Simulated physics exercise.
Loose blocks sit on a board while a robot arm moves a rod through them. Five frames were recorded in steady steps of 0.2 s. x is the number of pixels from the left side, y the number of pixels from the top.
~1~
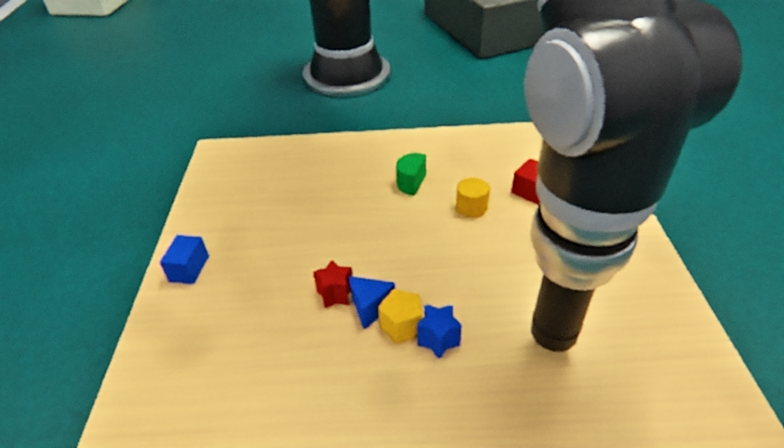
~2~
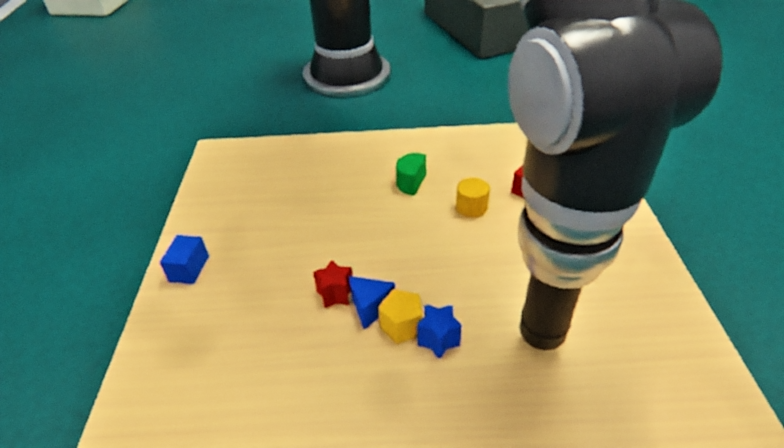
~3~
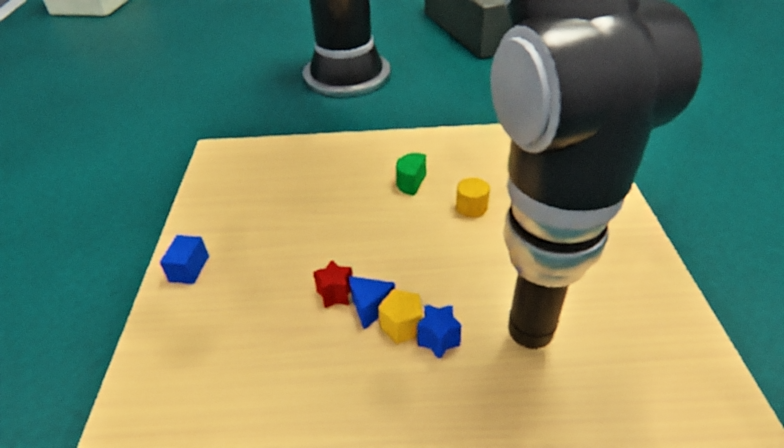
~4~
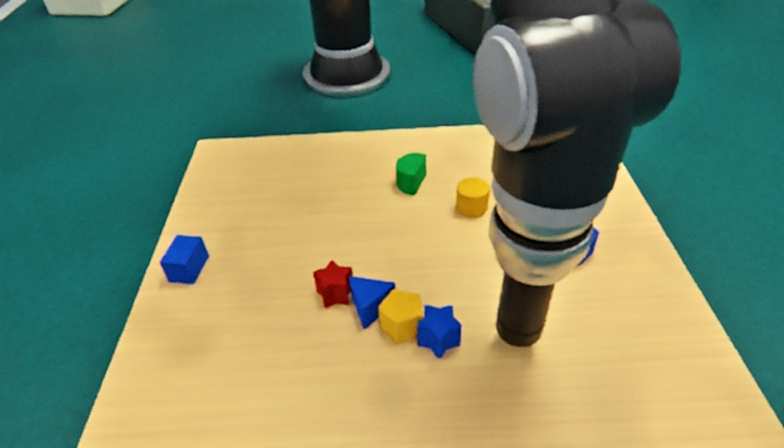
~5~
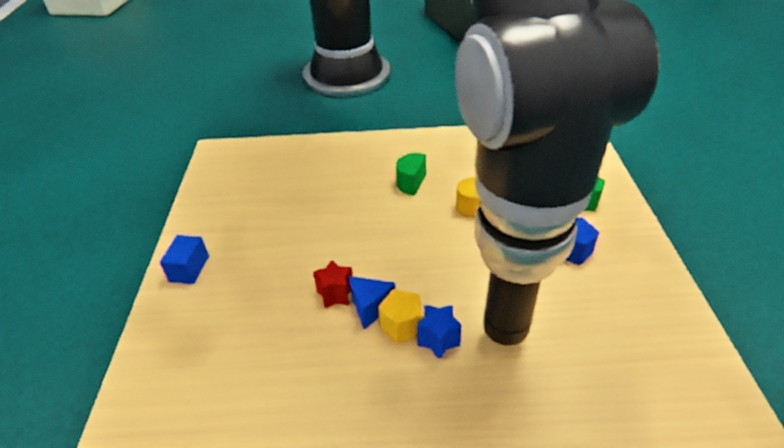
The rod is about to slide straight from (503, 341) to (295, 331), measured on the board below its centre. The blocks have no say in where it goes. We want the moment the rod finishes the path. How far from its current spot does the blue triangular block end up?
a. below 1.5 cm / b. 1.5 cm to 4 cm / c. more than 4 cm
The answer is b.
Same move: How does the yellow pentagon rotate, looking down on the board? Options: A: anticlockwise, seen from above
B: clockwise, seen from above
My answer is option B.
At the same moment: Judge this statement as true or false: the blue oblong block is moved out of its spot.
My answer: False.
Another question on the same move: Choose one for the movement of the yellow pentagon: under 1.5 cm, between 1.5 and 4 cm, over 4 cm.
Its displacement is above 4 cm.
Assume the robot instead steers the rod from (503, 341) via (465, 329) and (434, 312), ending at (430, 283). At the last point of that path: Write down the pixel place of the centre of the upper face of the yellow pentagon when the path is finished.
My prediction: (376, 309).
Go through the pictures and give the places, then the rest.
In the first frame, rod tip (554, 333); block tops, blue oblong block (181, 248); red star-shaped block (333, 274); blue triangular block (369, 288); yellow pentagon (402, 305); blue star-shaped block (439, 319).
In the second frame, rod (542, 332); blocks unchanged.
In the third frame, rod (531, 331); blocks unchanged.
In the fourth frame, rod (518, 329); blocks unchanged.
In the fifth frame, rod (506, 328); blue oblong block (181, 248); red star-shaped block (333, 274); blue triangular block (369, 288); yellow pentagon (402, 305); blue star-shaped block (439, 319).
What follows on the original path. One third of the way, rod (433, 323); red star-shaped block (323, 270); blue triangular block (352, 279), turned 25° clockwise; yellow pentagon (365, 302), turned 35° clockwise; blue star-shaped block (395, 324).
Two thirds of the way, rod (362, 320); red star-shaped block (318, 267); blue triangular block (348, 277), turned 45° clockwise; yellow pentagon (321, 306), turned 85° clockwise; blue star-shaped block (339, 342), turned 45° anticlockwise.
At the end, rod (292, 318); blue oblong block in place; red star-shaped block (318, 267); blue triangular block (348, 277), turned 45° clockwise; yellow pentagon (255, 298), turned 110° clockwise; blue star-shaped block (326, 345), turned 85° anticlockwise.
